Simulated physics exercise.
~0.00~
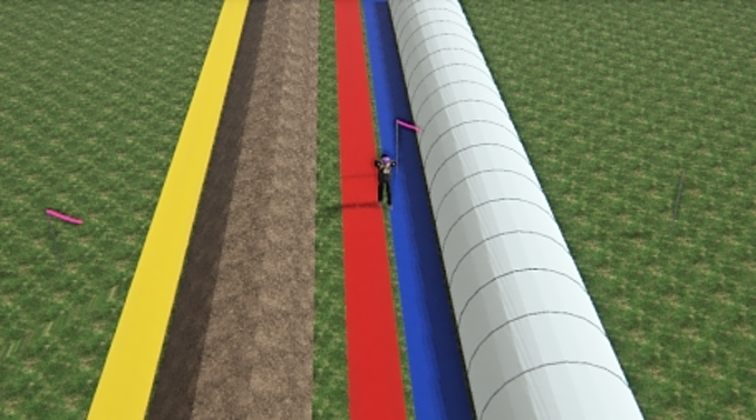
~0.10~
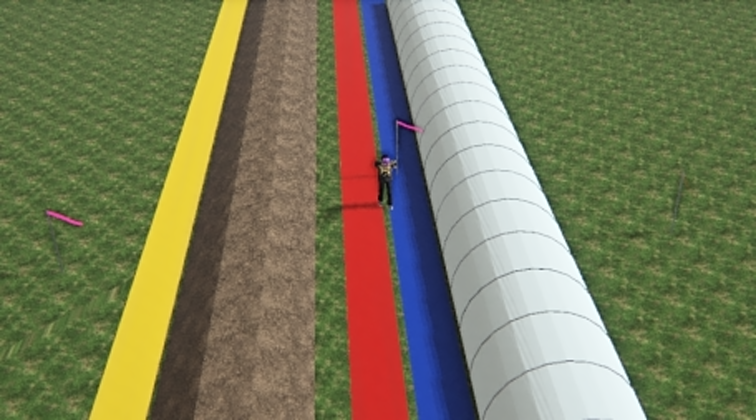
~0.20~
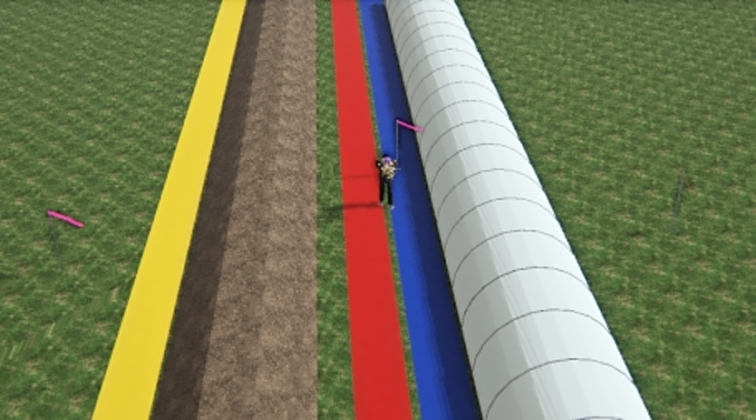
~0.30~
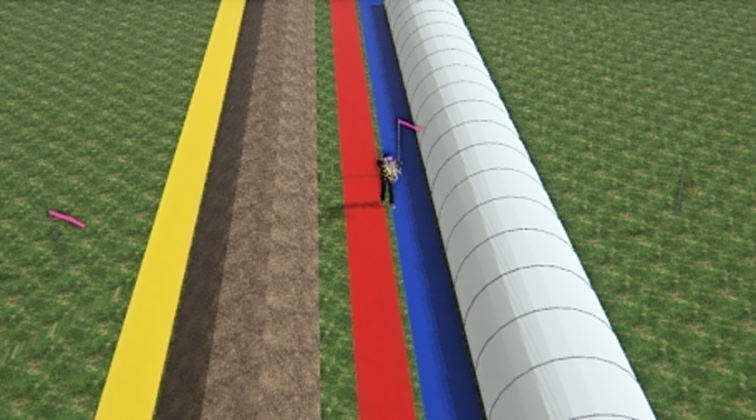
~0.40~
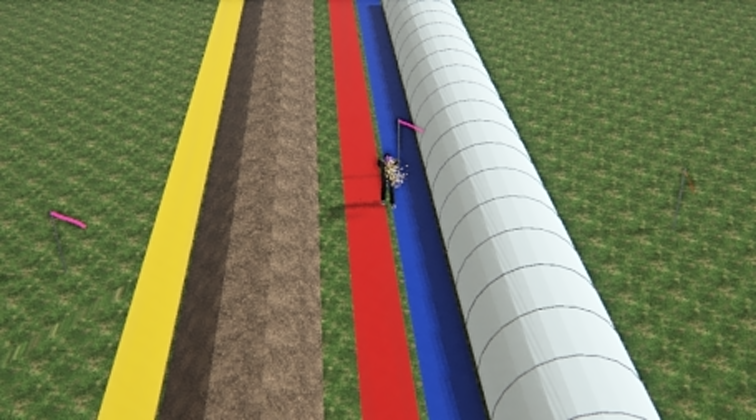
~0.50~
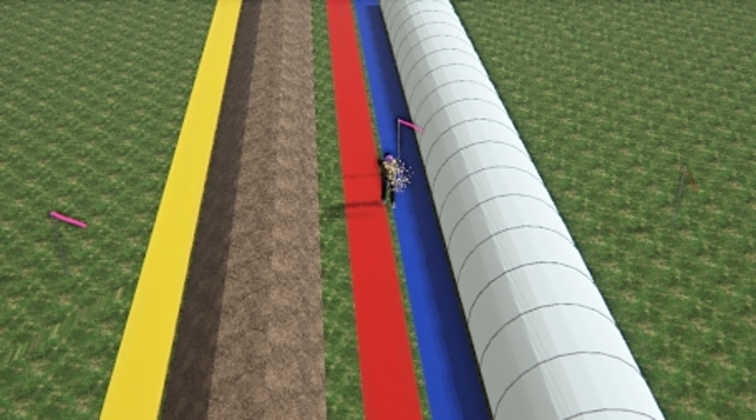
A small figure stood by the red and blue strips beside a long white plastic tunnel, and pale grains appeared at its front, spreading slightly rightward in a little cloud while pink ribbons barely moved.
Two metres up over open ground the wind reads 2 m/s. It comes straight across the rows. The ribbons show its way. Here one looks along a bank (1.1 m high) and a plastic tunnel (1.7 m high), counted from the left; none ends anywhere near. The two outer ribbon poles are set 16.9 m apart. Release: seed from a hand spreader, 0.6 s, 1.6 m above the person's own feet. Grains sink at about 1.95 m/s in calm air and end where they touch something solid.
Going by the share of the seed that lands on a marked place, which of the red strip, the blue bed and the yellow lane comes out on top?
The blue one.
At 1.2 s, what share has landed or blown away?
About 40 per cent.
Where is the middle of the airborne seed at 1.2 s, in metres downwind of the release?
It comes to roughly 0.5 m.
After 1.2 s, 38 % lies on the blue bed, 0 % on the red strip and 0 % on the yellow lane; 41 % has touched down or left; the middle of what still flies is 0.4 m above the low ground, near (404, 200).
After 2.0 s, 93 % lies on the blue bed, 0 % on the red strip and 0 % on the yellow lane; 98 % has touched down or left.
After 3.5 s, 95 % lies on the blue bed, 0 % on the red strip and 0 % on the yellow lane; 100 % has touched down or left.
After 8.0 s, 95 % lies on the blue bed, 0 % on the red strip and 0 % on the yellow lane; 100 % has touched down or left.
After 45.0 s, 95 % lies on the blue bed, 0 % on the red strip and 0 % on the yellow lane; 100 % has touched down or left.
